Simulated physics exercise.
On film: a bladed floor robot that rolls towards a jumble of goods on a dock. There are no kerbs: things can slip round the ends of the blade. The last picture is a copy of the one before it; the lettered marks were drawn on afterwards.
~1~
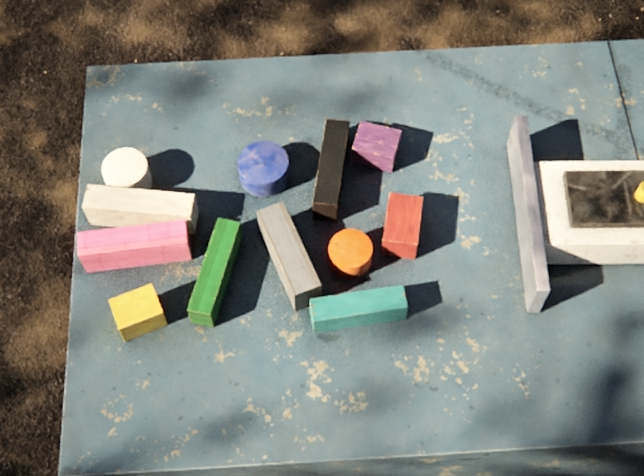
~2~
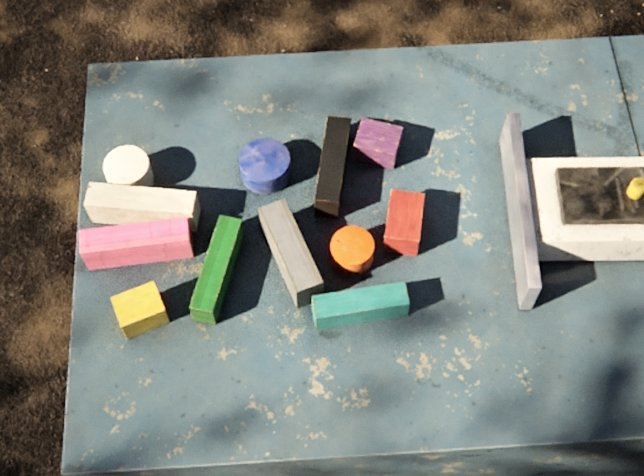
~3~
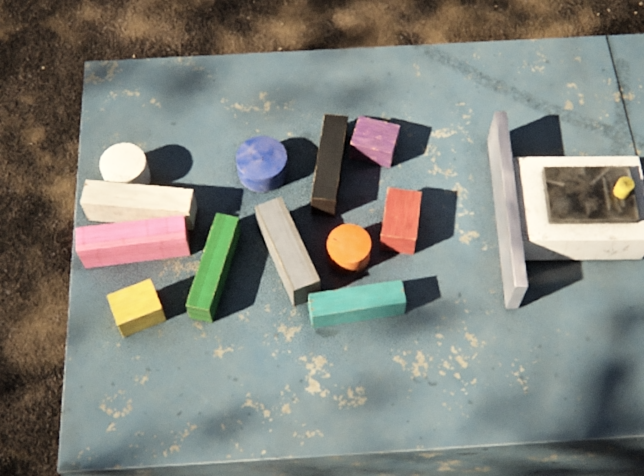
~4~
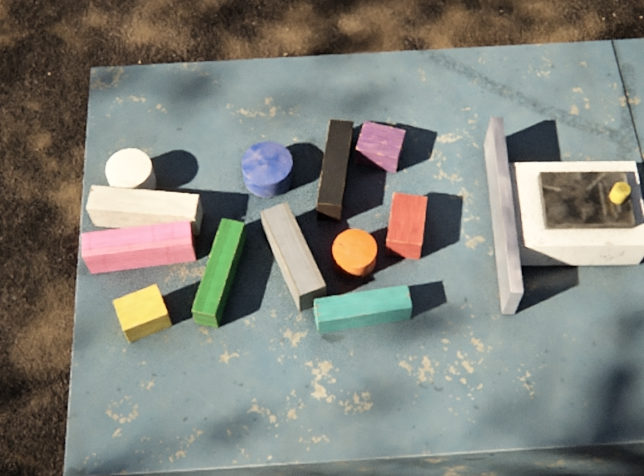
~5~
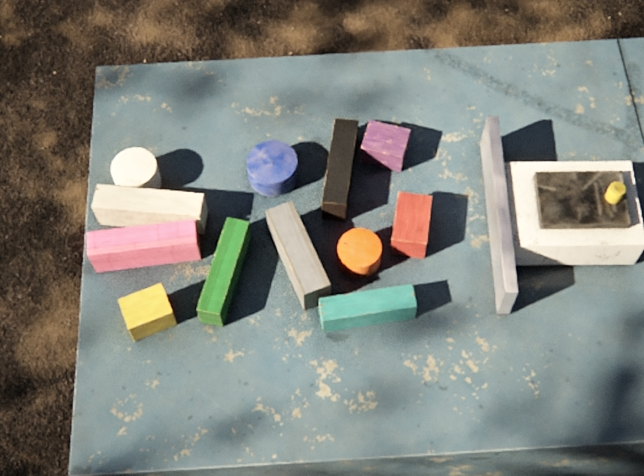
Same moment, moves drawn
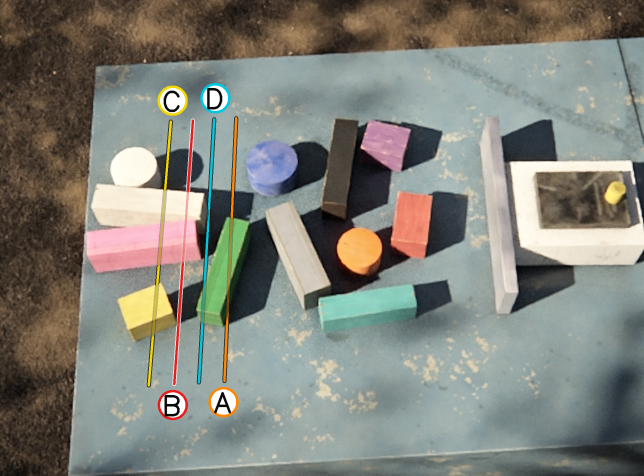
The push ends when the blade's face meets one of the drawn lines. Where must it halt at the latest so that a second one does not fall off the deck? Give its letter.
A is the last line within the limit.
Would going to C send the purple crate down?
By then, no.
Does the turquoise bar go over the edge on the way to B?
By then, no.
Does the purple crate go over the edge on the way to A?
By then, no.
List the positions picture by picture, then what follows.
The first picture shows grey stick (289, 256); blue canister (264, 169); purple crate (376, 147).
The second picture shows robot (596, 194); black stick (333, 166).
The third picture shows robot (583, 194); orange canister (349, 250).
The fourth picture shows robot (579, 199); red crate (406, 226).
The fifth picture shows robot (575, 199); white bar (151, 209); green stick (225, 271); white canister (136, 175).
On the marked copy, A at (231, 240); B at (184, 243); C at (161, 244); D at (207, 242).
Taking A. A third of the way, robot (477, 204); purple crate (370, 148); turquoise bar (351, 310).
Two thirds of the way, robot (377, 210); blue canister (209, 176); green stick (211, 270).
When it is over, robot (305, 214); pink stick (86, 240); white canister (97, 169); none fallen.
As for the rest, B drops four; C drops six; D drops four.
